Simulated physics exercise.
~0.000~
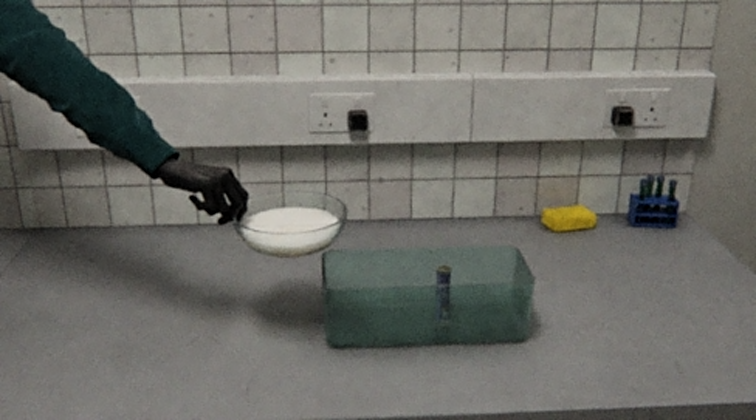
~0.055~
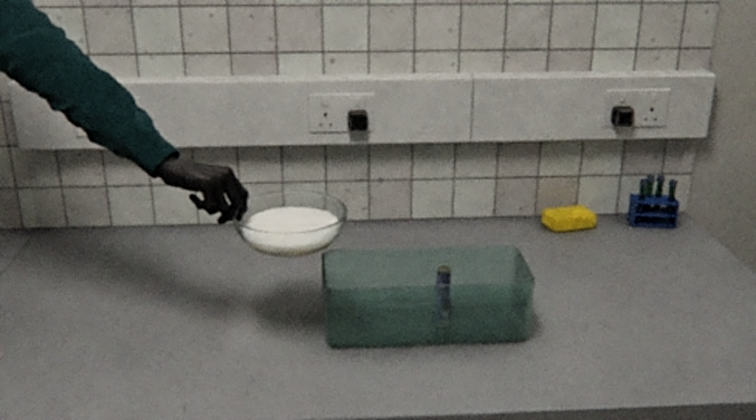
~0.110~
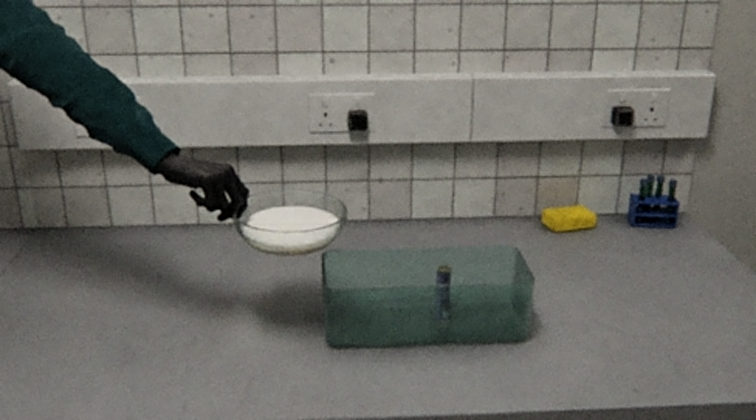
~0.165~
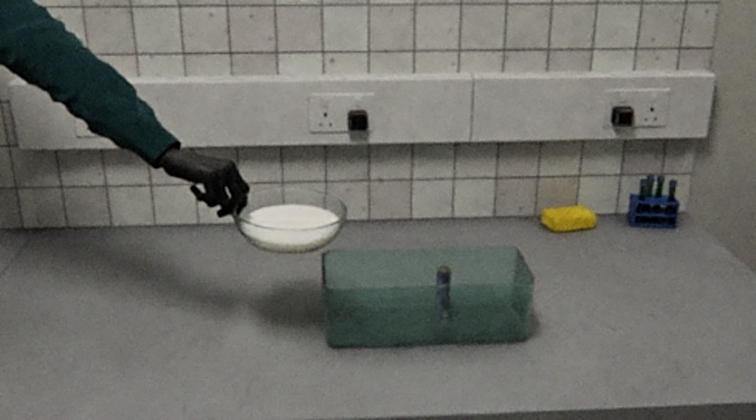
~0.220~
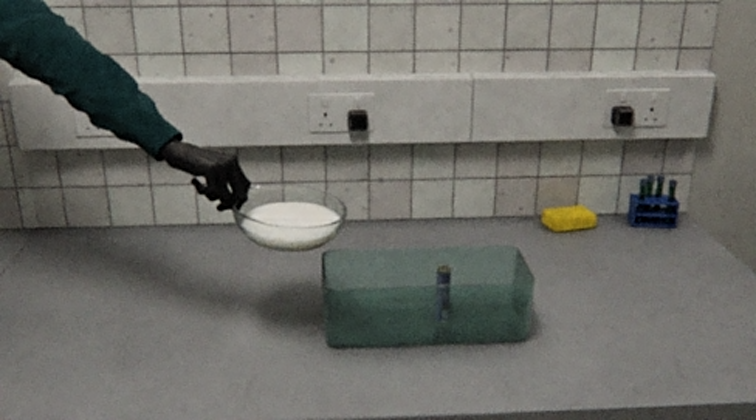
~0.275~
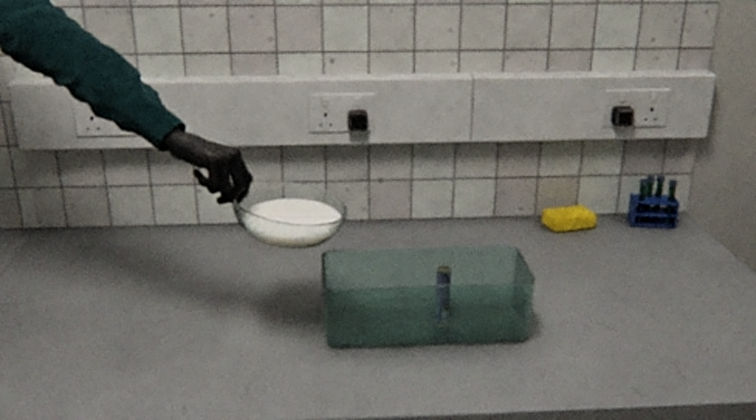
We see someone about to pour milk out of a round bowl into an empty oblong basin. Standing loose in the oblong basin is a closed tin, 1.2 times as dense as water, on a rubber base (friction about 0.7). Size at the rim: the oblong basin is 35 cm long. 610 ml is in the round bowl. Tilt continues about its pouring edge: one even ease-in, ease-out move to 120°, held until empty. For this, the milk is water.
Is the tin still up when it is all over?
It does not tilt over.
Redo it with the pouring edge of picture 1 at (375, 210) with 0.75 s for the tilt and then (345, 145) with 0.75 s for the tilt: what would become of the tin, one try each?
The tin overturns the first time and overturns the second time.
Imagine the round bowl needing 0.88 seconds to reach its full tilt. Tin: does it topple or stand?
Result: Tin tipped over.
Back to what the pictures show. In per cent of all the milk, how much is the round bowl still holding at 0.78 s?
Near 38 in a hundred.
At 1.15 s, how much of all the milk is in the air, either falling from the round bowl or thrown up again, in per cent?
Around 3 per cent of the liquid is in flight.
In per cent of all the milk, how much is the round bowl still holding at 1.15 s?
0 %.
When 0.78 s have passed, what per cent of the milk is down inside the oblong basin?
The basin holds roughly 20 in a hundred parts at that moment.
By 0.78 s the tilt is 66° and 38 per cent is still to pour; the tin stands where it began.
By 1.15 s the tilt is 107° and 0 per cent is still to pour; the tin stands where it began.
By 1.54 s the tilt is 120° and 0 per cent is still to pour; the tin stands where it began.
By 1.96 s the tilt is 120° and 0 per cent is still to pour; the tin stands where it began.
At rest the tin stands where it began.
